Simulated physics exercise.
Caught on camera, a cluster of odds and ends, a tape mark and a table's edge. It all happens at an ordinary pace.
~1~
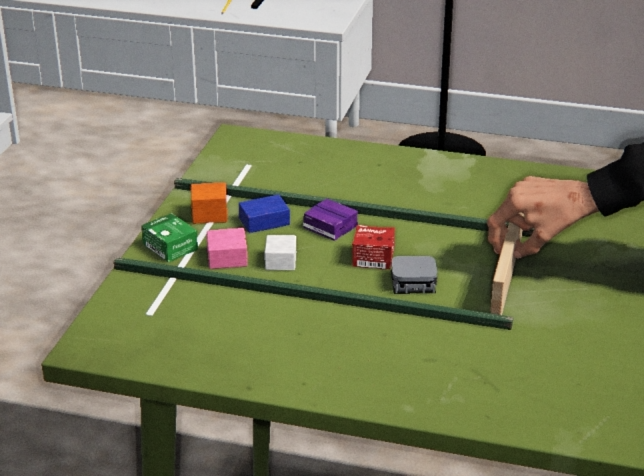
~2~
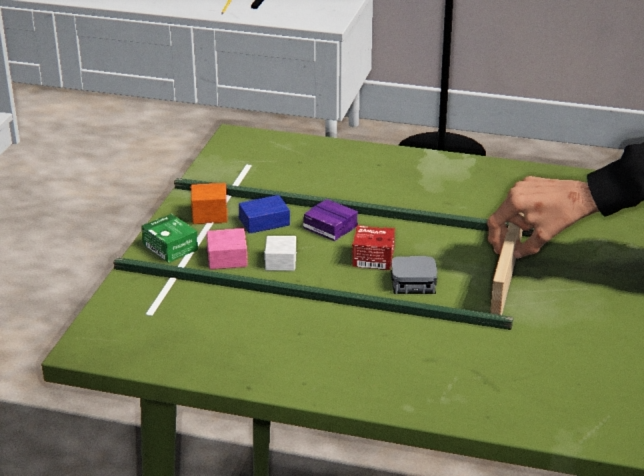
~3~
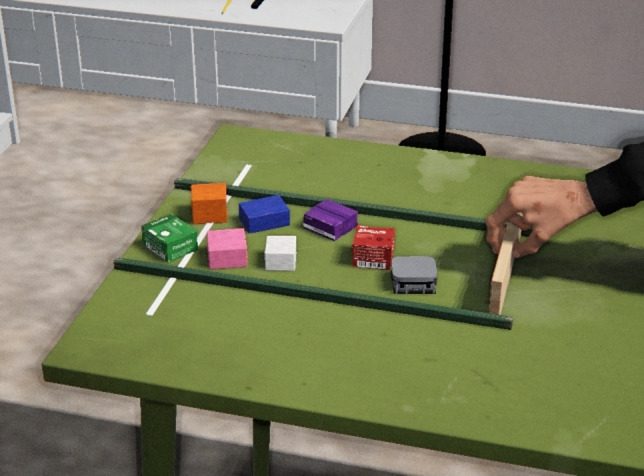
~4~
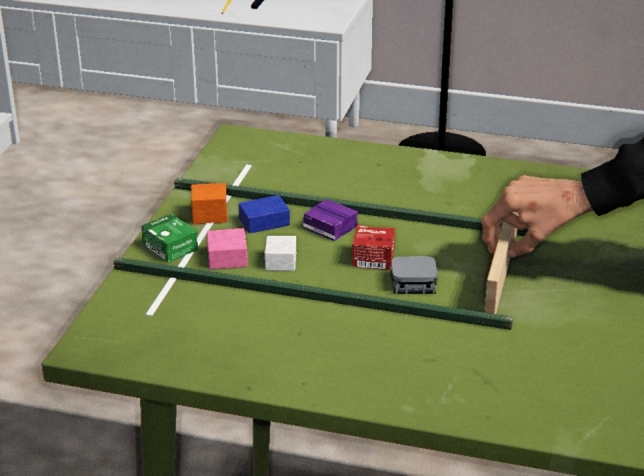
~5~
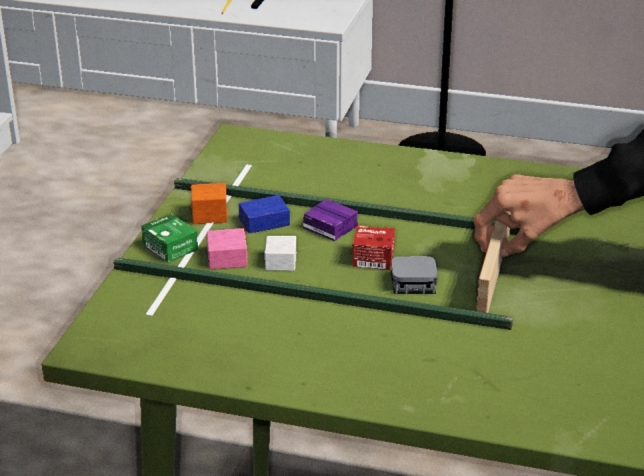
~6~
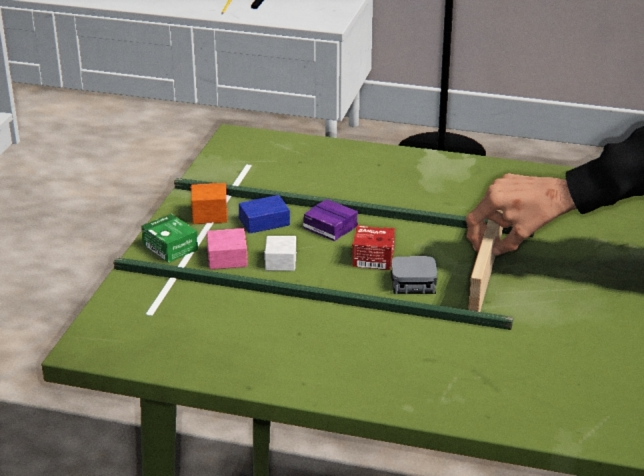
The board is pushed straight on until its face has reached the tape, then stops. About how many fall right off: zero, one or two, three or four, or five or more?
Outcome: The number that fall off is three or four.
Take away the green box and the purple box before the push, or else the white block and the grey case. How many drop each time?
The counts: 1 and 1.
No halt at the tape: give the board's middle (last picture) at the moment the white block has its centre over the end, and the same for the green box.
About (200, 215), and (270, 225) for the other.
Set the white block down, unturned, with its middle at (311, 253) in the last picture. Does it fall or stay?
The white block remains up.
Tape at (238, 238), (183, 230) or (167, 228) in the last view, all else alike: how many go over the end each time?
Try by try, 2, 5 and 5.
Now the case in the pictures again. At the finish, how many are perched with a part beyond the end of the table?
2 of them.
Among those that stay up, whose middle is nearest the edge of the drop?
It is the blue block.
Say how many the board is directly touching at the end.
That makes 3.
Soon after, none off yet; green box at rest near (170, 238); orange block at rest near (209, 203); pink block at rest near (227, 249).
In the end, the number that fall off is three or four; gone, pink block, orange block and green box.
